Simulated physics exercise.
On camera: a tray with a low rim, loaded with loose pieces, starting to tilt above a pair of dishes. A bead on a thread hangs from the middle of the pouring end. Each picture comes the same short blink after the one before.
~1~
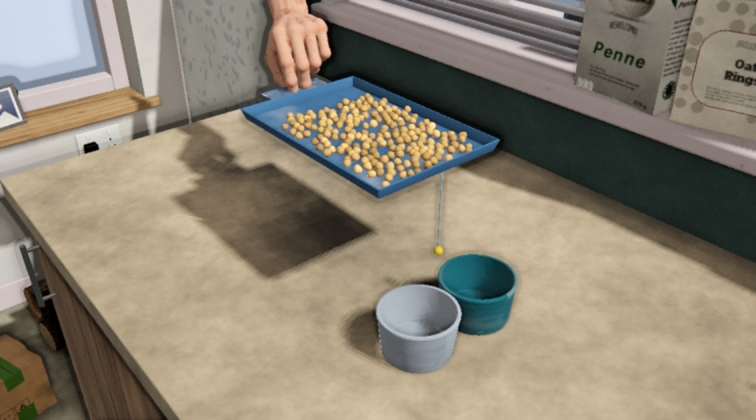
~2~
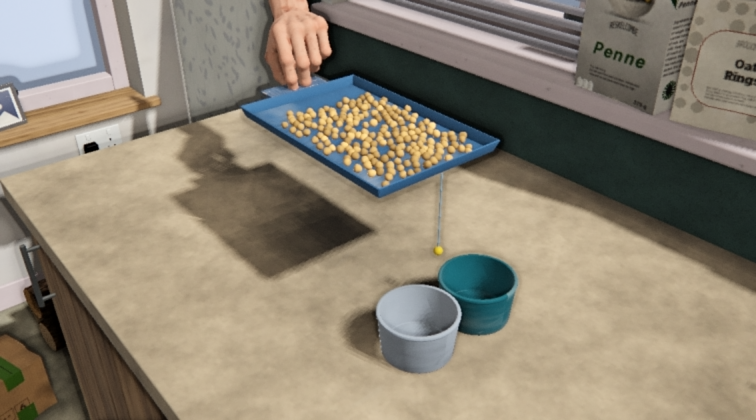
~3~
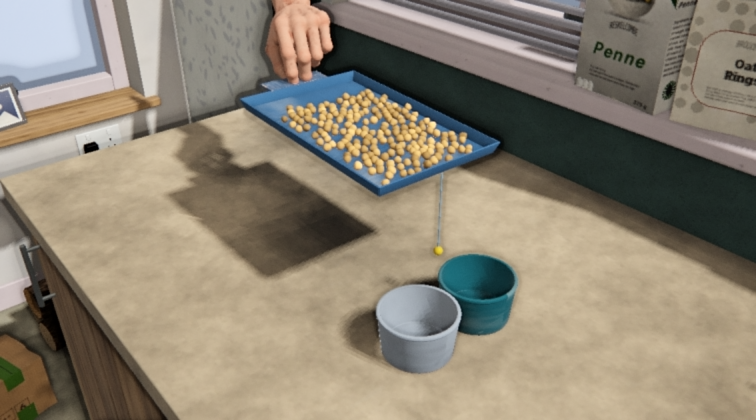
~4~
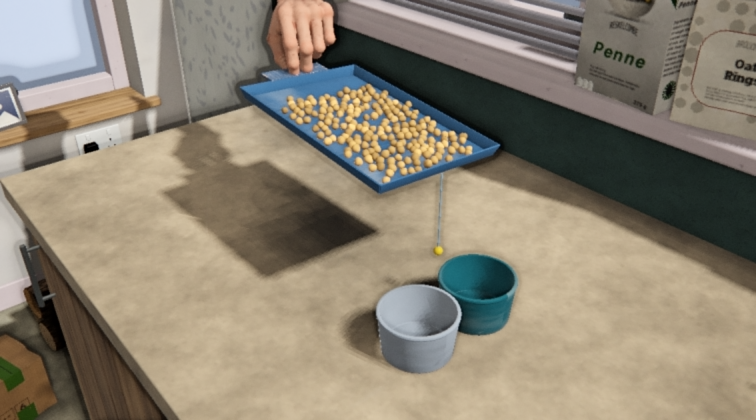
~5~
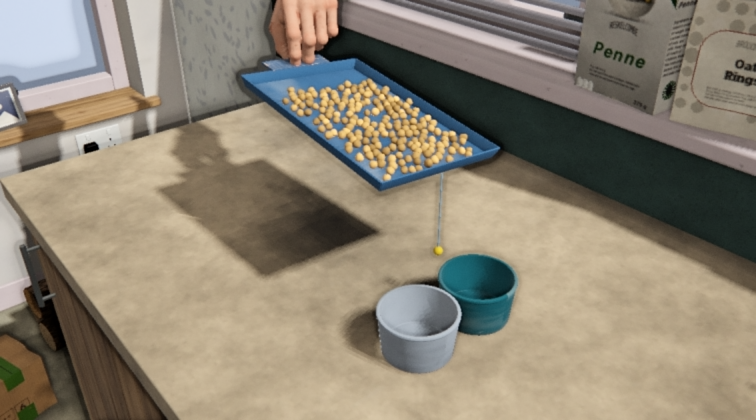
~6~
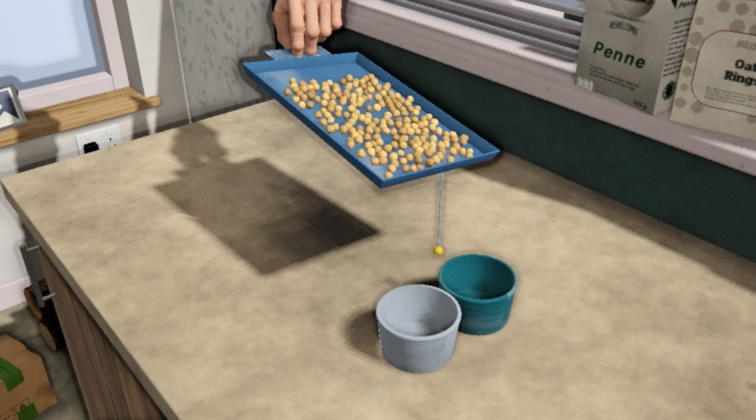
A hand slowly tilts a blue tray of chickpeas slightly above two small bowls.
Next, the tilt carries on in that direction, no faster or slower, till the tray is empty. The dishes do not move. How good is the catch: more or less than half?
The two hold less than half of the load.
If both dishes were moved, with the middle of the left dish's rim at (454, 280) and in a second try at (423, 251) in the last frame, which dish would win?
In turn: The dish on the right; right.
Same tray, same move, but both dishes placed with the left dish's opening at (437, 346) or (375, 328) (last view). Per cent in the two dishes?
In turn 0 and 0 in a hundred.
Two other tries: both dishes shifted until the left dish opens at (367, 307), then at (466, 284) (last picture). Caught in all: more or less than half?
In turn: The smaller part; below a half.
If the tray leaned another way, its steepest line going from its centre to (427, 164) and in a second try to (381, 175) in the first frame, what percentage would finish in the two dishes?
Roughly 80 per cent, and 50 per cent.
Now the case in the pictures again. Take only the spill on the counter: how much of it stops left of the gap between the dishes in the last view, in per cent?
Roughly 10 in a hundred.
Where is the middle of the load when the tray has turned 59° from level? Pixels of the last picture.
Roughly at (443, 118).
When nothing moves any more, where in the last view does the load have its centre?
At about (500, 275).
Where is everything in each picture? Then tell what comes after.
Corners of the pouring end near (379, 187) and (494, 139), level; middle of the load near (380, 136), dried chickpeas; left dish near (446, 347); right dish near (505, 310); bead on its thread near (438, 251), in the first frame.
Corners of the pouring end near (379, 186) and (494, 140), level; middle of the load near (380, 135), in the second frame.
Corners of the pouring end near (380, 185) and (494, 142), tipped barely, lowest at the right corner; middle of the load near (380, 133), in the third frame.
Corners of the pouring end near (381, 182) and (494, 144), tipped a little, lowest at the right corner; middle of the load near (381, 130), in the fourth frame.
Corners of the pouring end near (382, 180) and (494, 147), tipped a little, lowest at the right corner; middle of the load near (374, 125), in the fifth frame.
Corners of the pouring end near (383, 177) and (494, 149), tipped a little, lowest at the right corner; middle of the load near (375, 121); left dish near (446, 347); right dish near (505, 310), in the sixth frame.
Shortly afterwards, tray tipped steeply; all but a few on the tray; only a few in the right dish; only a few outside both; only a few in the air.
Next, tray tipped right over; only a few on the tray; a little in the right dish; the bulk outside both; a little in the air.
Some moments later, tray tipped past a quarter turn; a little in the right dish; all but a few outside both.
In the end, tray tipped past a quarter turn; none at all in the left dish; a little in the right dish; all but a few outside both.
